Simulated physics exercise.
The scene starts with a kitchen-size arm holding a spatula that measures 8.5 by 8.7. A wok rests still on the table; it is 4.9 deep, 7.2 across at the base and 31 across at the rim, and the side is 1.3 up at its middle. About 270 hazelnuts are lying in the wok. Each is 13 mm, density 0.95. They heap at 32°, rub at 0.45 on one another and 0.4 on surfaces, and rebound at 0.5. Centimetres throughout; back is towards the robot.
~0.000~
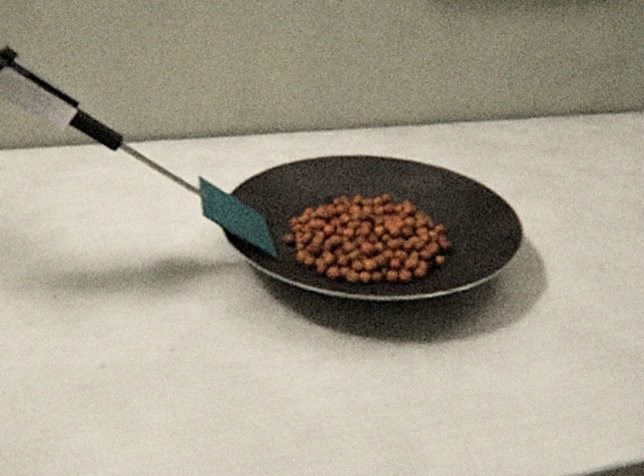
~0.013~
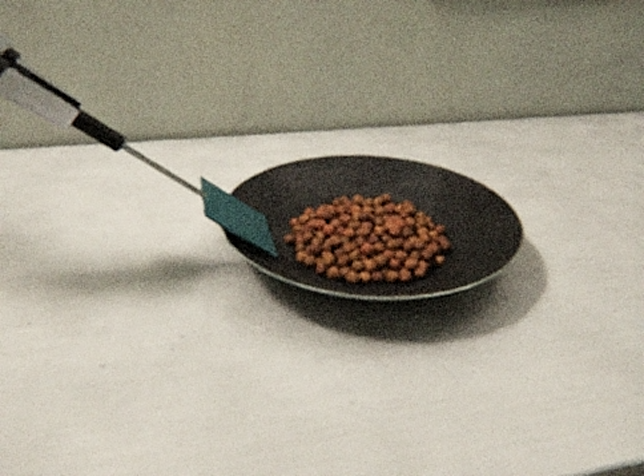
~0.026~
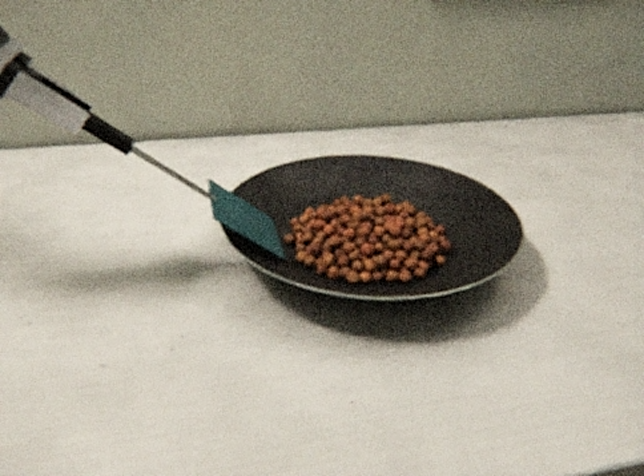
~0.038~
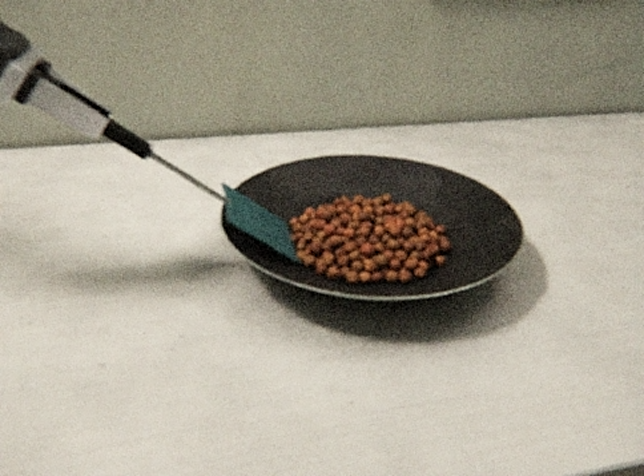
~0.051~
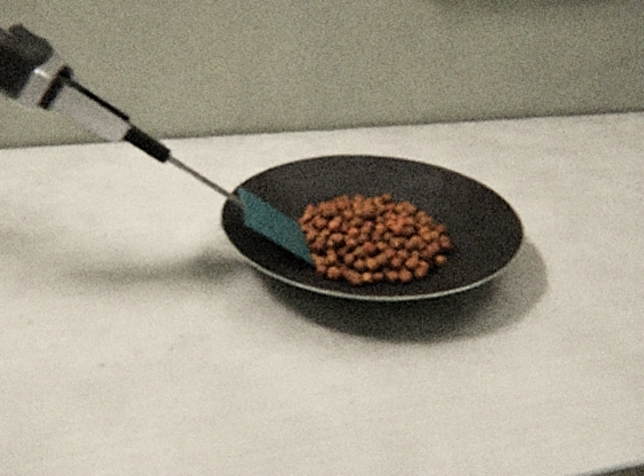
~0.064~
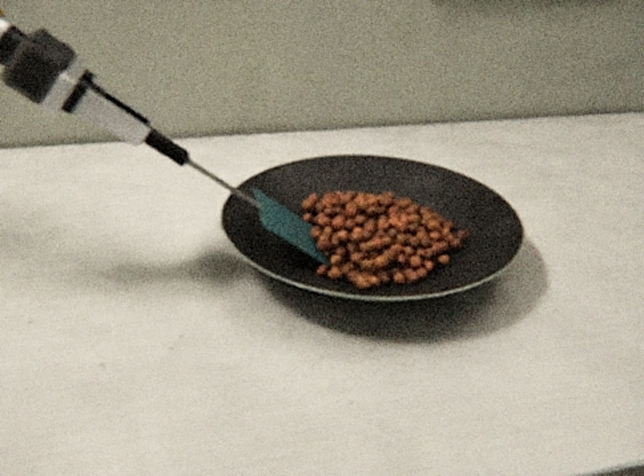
A dark, shallow pan holding a heap of small reddish-brown nuts sits on a pale tabletop against a grey-green wall, seen from slightly above by a still camera. At left, a black, white and grey mechanical arm holds a teal spatula at the pan's rim. After barely moving at first, the arm slides the blade rightward into the pan, nudging the heap's left edge and shifting some nuts slightly right.
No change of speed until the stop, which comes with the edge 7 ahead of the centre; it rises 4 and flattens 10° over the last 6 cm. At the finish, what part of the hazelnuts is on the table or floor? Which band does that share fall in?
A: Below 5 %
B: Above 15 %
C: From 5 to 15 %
B.
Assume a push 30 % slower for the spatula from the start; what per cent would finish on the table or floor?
In that case, around 10 per cent would end on the table or floor.
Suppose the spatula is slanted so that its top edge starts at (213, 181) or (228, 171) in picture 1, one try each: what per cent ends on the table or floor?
Some 30 and 35 per cent.
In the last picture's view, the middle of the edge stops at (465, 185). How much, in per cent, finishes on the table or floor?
About 55 per cent.
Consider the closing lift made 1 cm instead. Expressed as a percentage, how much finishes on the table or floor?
Roughly 25 per cent.
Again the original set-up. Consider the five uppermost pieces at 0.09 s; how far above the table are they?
They are around 6 cm up.
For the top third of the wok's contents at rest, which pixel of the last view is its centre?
(445, 219).
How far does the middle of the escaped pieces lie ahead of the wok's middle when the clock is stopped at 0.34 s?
It's close to 24 cm ahead of the centre.
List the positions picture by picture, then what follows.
In the first frame, the spatula top edge at (201, 194), sloping 40°; upper third of the load around (368, 228), from x 290 to 445, top at y 200; 273 in the wok.
In the second frame, the spatula top edge at (202, 195), sloping 40°; upper third of the load around (368, 228), from x 290 to 445, top at y 200.
In the third frame, the spatula top edge at (210, 197), sloping 40°; upper third of the load around (368, 228), from x 290 to 445, top at y 200.
In the fourth frame, the spatula top edge at (226, 201), sloping 40°; upper third of the load around (369, 228), from x 295 to 445, top at y 200.
In the fifth frame, the spatula top edge at (243, 205), sloping 40°; upper third of the load around (369, 227), from x 300 to 445, top at y 200.
In the sixth frame, the spatula top edge at (259, 207), sloping 40°; upper third of the load around (373, 223), from x 305 to 465, top at y 195; 273 in the wok.
After 0.09 s, sloping 40°, highest piece 6 above the table; 273 in the wok.
After 0.13 s, sloping 37°, highest piece 7 above the table; 272 in the wok, 1 on the blade or in flight.
After 0.34 s, sloping 30°, highest piece 11 above the table; 200 in the wok, 42 on the table or floor, 31 on the blade or in flight.
After 1.39 s, sloping 30°, highest piece 4 above the table; 200 in the wok, 73 on the table or floor.
In the end, 200 in the wok, 73 on the table or floor. That is 27 % on the table or floor.
